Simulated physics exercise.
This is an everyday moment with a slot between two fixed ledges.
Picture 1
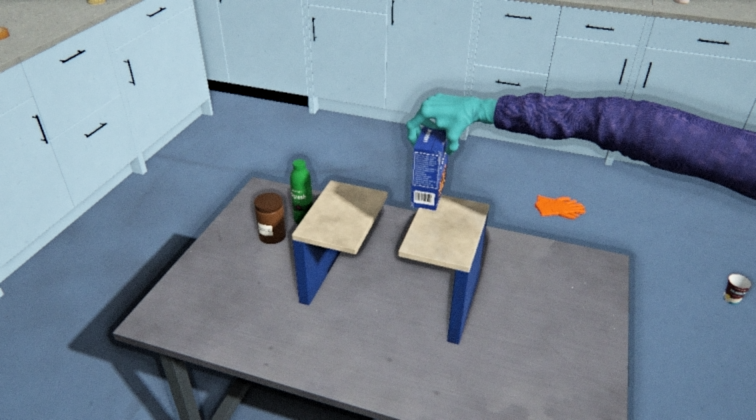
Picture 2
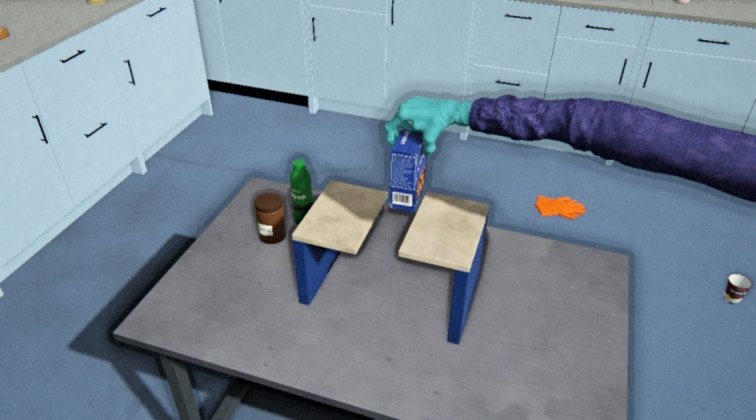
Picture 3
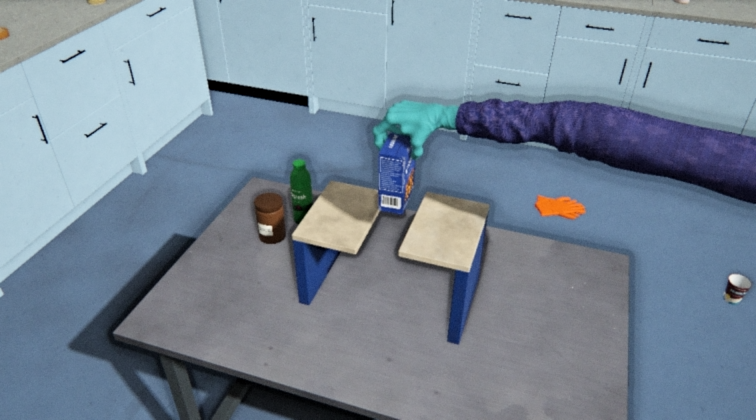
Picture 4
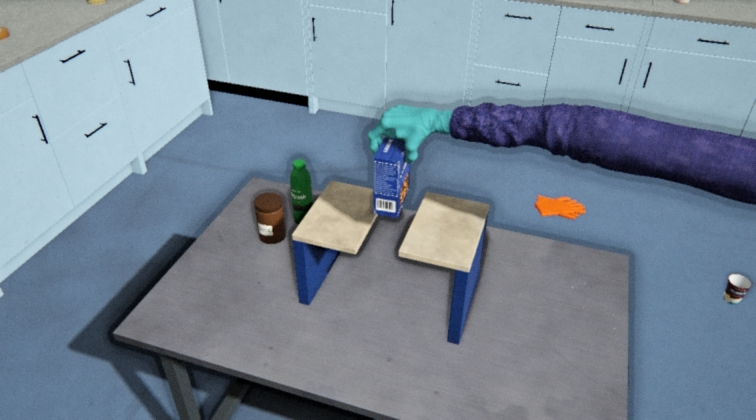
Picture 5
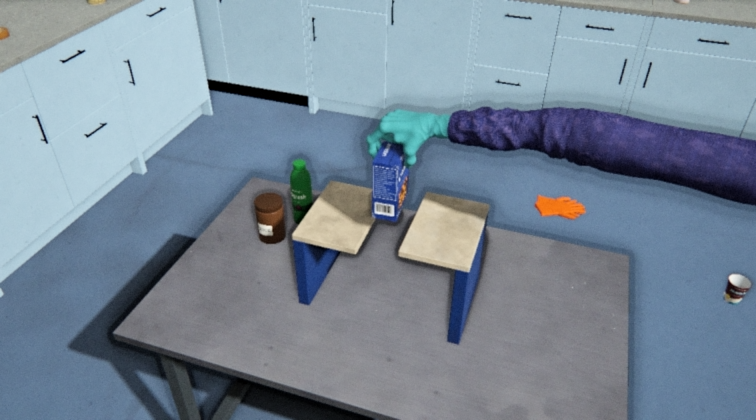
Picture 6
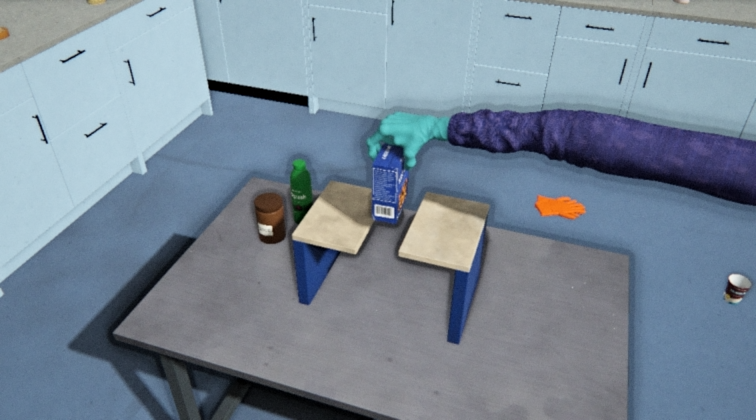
The video shows a teal-gloved hand on a purple-sleeved arm carrying a blue packet leftward behind two small raised boards on a gray table, then lowering it slightly near the gap between them, while a green bottle stays still.
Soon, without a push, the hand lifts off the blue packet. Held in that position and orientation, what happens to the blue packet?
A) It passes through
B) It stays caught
Answer: A.
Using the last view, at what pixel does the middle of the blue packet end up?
Near (389, 269).
Then, 0.20 s on from there, blue packet shifted a little near (391, 198).
Then, 0.30 s on from there, blue packet shifted well along near (389, 246).
Then, 0.40 s on from there, blue packet shifted well along near (389, 264).
In the end, moved from the start, blue packet; the other 2 unmoved. At the end, from the last picture's camera, blue packet near (389, 269). The packet reaches the table.
